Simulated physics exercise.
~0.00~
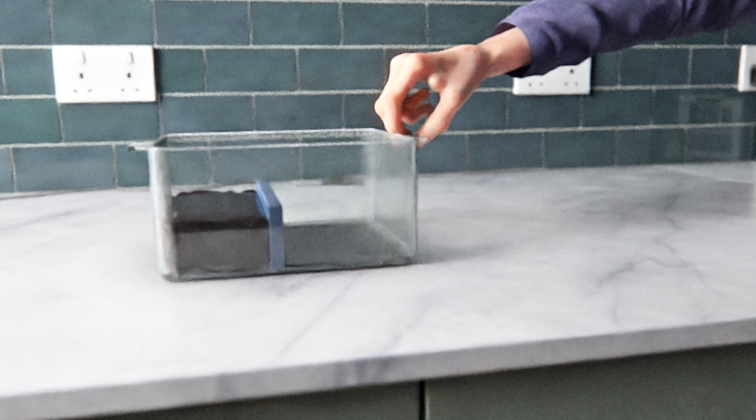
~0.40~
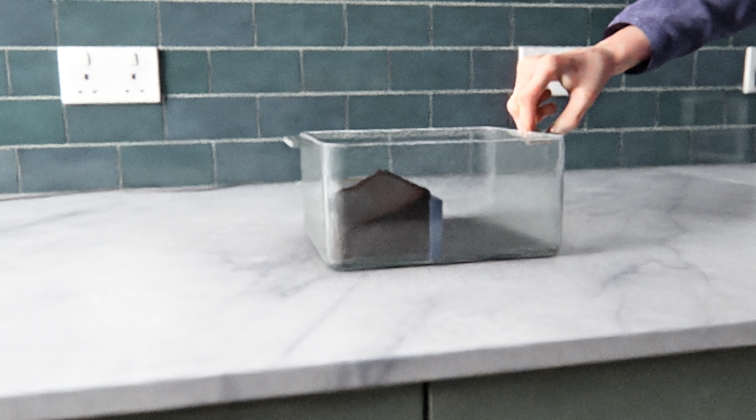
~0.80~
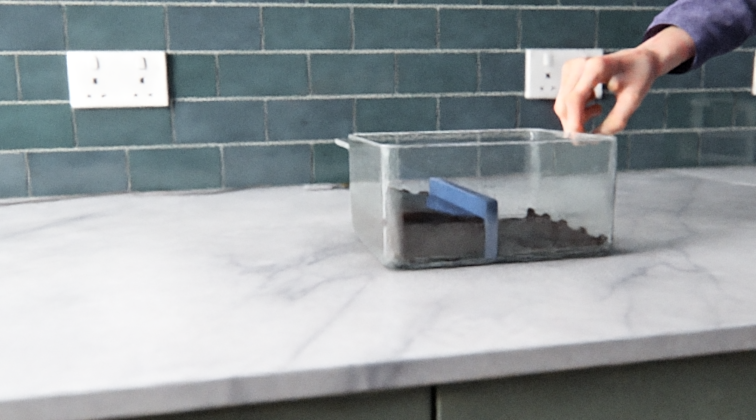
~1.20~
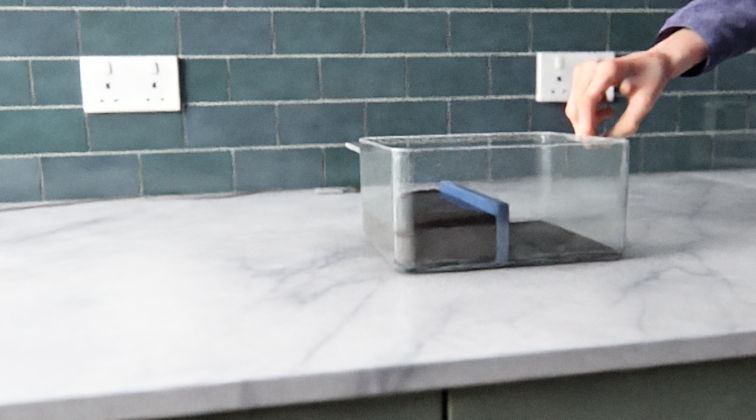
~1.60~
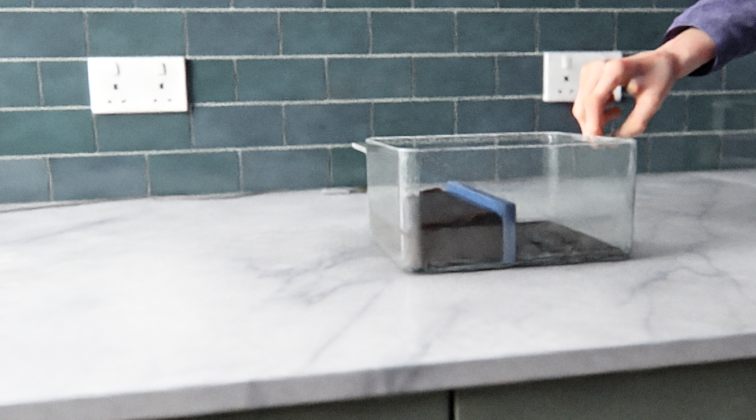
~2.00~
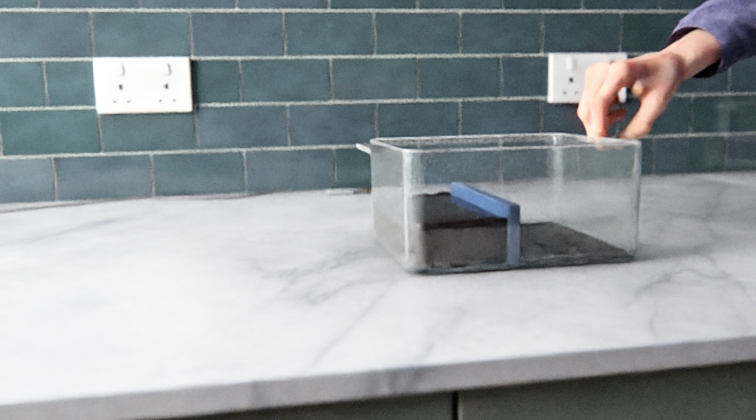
A hand gripped the rim of a clear glass tub with a blue divider and pulled it rightwards across a marble worktop, the dark coffee inside surging up and some spilling over the divider, before the tub stopped with most still on the left.
